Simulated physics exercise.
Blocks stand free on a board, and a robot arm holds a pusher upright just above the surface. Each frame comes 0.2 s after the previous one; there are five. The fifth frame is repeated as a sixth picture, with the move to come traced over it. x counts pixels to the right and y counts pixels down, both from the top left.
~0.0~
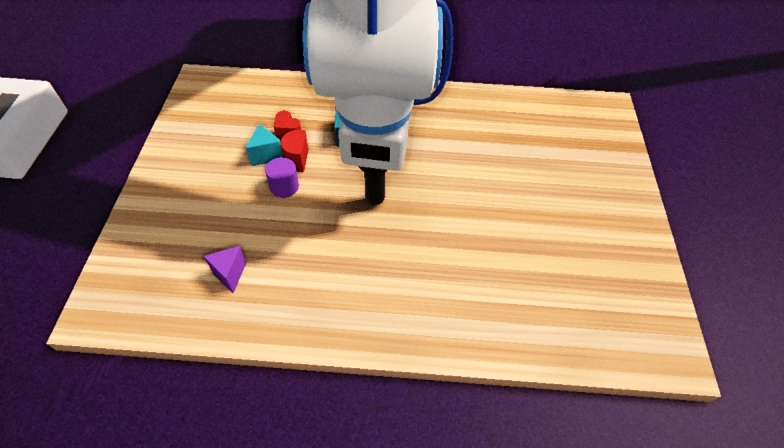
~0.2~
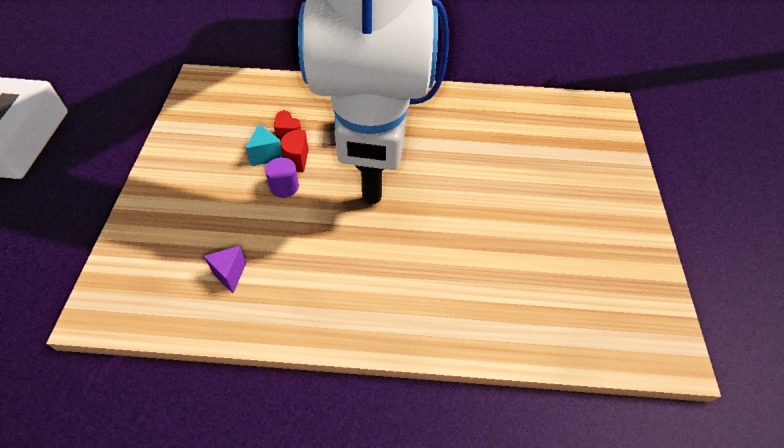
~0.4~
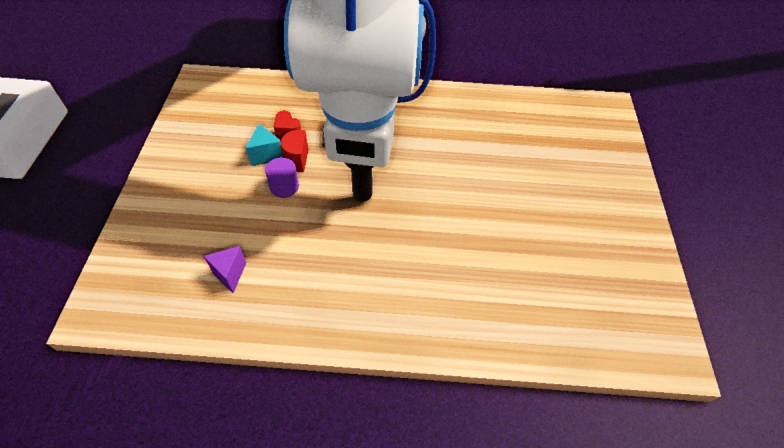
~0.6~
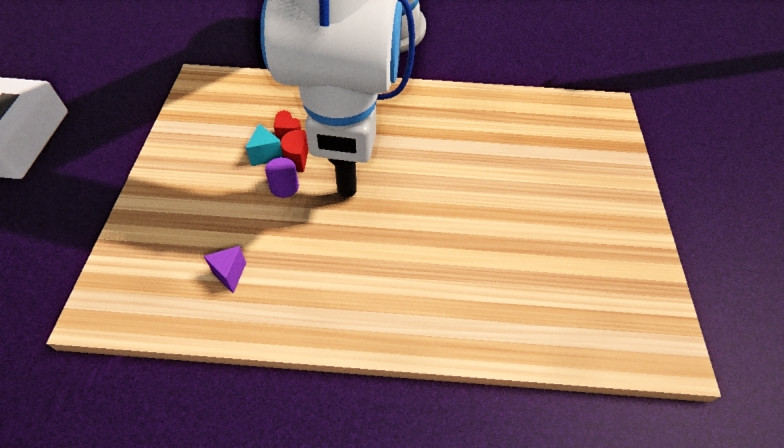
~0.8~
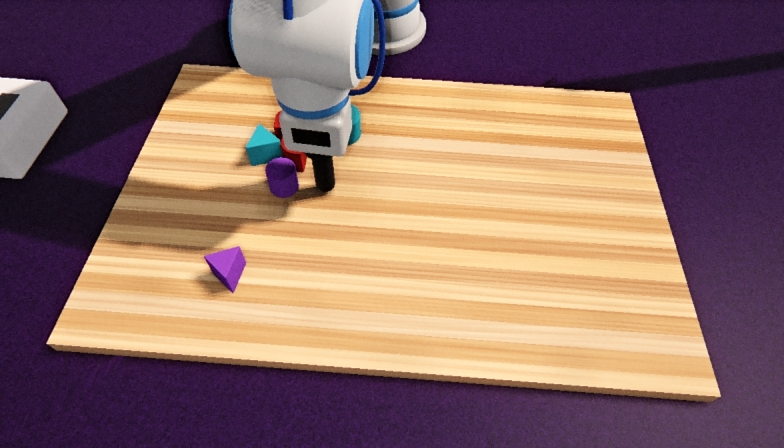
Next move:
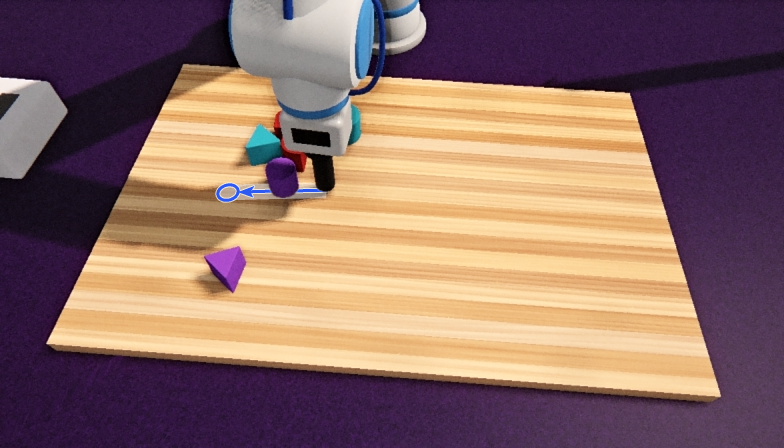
Robot arm with an upright black pusher sliding left across a wooden board toward a cluster of small, unmoving coloured blocks.
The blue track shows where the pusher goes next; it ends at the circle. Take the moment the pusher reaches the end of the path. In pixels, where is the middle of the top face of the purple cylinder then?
I'd expect the centre of its top face to be at (226, 155).
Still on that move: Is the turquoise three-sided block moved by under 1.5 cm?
Yes, I think so.
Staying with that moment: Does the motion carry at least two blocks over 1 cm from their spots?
I expect not.
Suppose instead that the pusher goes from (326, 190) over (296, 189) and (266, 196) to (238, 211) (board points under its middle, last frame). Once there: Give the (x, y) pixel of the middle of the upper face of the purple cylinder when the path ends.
Expect it around (240, 166).
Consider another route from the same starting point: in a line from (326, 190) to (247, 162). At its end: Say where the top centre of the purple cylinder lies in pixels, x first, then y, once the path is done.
Most likely (250, 168).
The line goes from (326, 190) to (228, 192).
What follows on the original path. One third of the way, pusher (292, 186); purple cylinder (265, 166).
Two thirds of the way, pusher (259, 187); purple cylinder (239, 160).
At the end, pusher (226, 188); turquoise three-sided block unmoved; purple cylinder (226, 155); red half-round block unmoved.
